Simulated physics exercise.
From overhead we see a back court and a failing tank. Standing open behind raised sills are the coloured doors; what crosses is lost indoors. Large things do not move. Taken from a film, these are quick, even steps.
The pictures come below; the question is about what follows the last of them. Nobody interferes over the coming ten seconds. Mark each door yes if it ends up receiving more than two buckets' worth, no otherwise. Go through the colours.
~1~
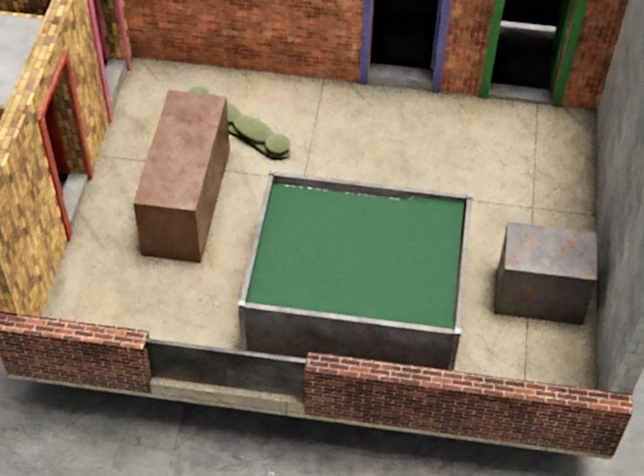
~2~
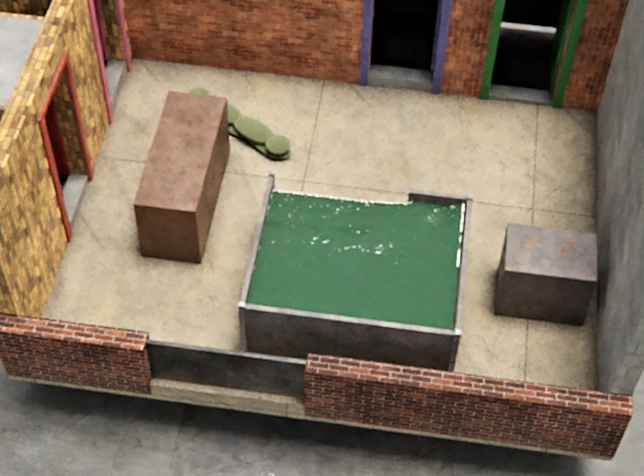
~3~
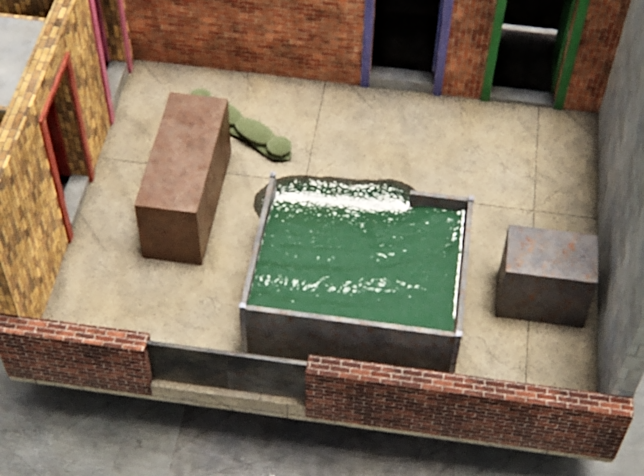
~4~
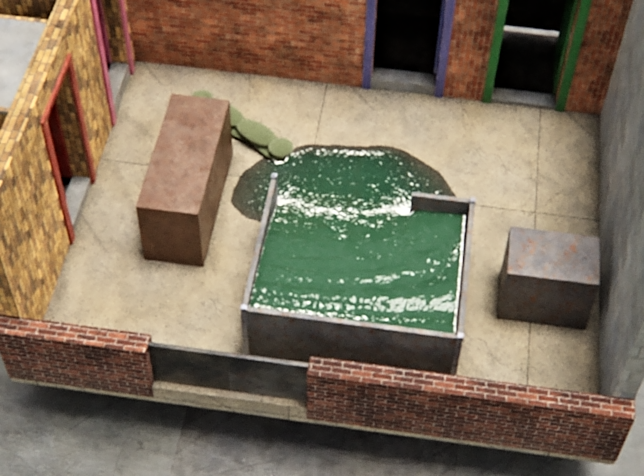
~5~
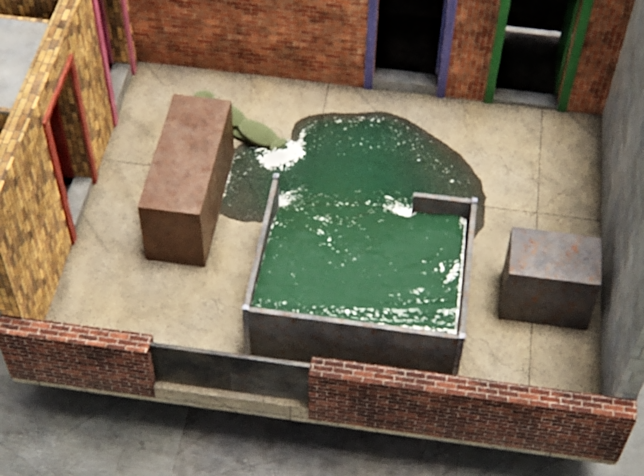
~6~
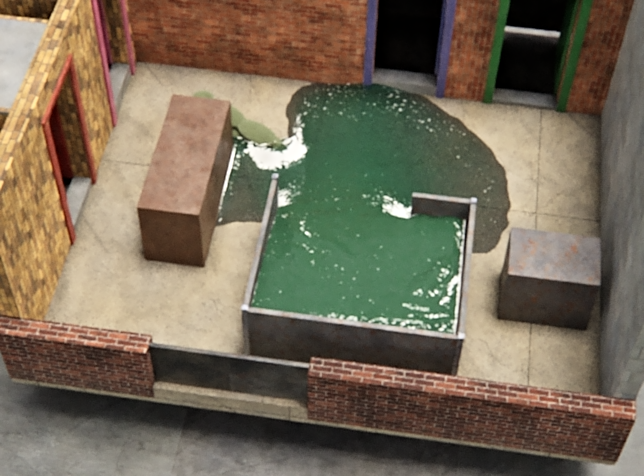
Green door - yes, blue door - yes, red door - no, pink door - yes.
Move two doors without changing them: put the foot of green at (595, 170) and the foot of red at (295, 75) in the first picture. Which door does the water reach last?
The one in green.
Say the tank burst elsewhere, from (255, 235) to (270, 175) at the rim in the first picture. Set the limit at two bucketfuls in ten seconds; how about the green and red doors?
The green door exceeds the limit and the red door exceeds the limit.
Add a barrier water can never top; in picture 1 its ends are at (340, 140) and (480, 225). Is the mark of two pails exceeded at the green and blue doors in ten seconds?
So: Green goes past the mark; blue falls below the mark.
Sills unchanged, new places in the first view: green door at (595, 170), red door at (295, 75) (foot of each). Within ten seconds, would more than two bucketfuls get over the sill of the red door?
The red door is swamped.
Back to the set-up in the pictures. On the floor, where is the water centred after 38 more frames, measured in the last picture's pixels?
Roughly (331, 218).
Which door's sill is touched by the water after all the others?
My answer: The door marked red.
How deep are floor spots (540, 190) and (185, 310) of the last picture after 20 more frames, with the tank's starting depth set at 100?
In order: About 8 and 2 percent.
A moment on, water covers 40 % of the floor; the green door under two buckets in, the blue door far over two buckets in, the red door not reached, the pink door not reached.
Next, water covers 50 % of the floor; the green door over two buckets in, the blue door far over two buckets in, the red door not reached, the pink door under two buckets in.
Then, water covers 75 % of the floor; the green door over two buckets in, the blue door far over two buckets in, the red door wet at the sill, nothing in, the pink door over two buckets in.
Later, water covers 95 % of the floor; the green door far over two buckets in, the blue door far over two buckets in, the red door wet at the sill, nothing in, the pink door far over two buckets in.
In the end, water covers 95 % of the floor; the green door far over two buckets in, the blue door far over two buckets in, the red door wet at the sill, nothing in, the pink door far over two buckets in.
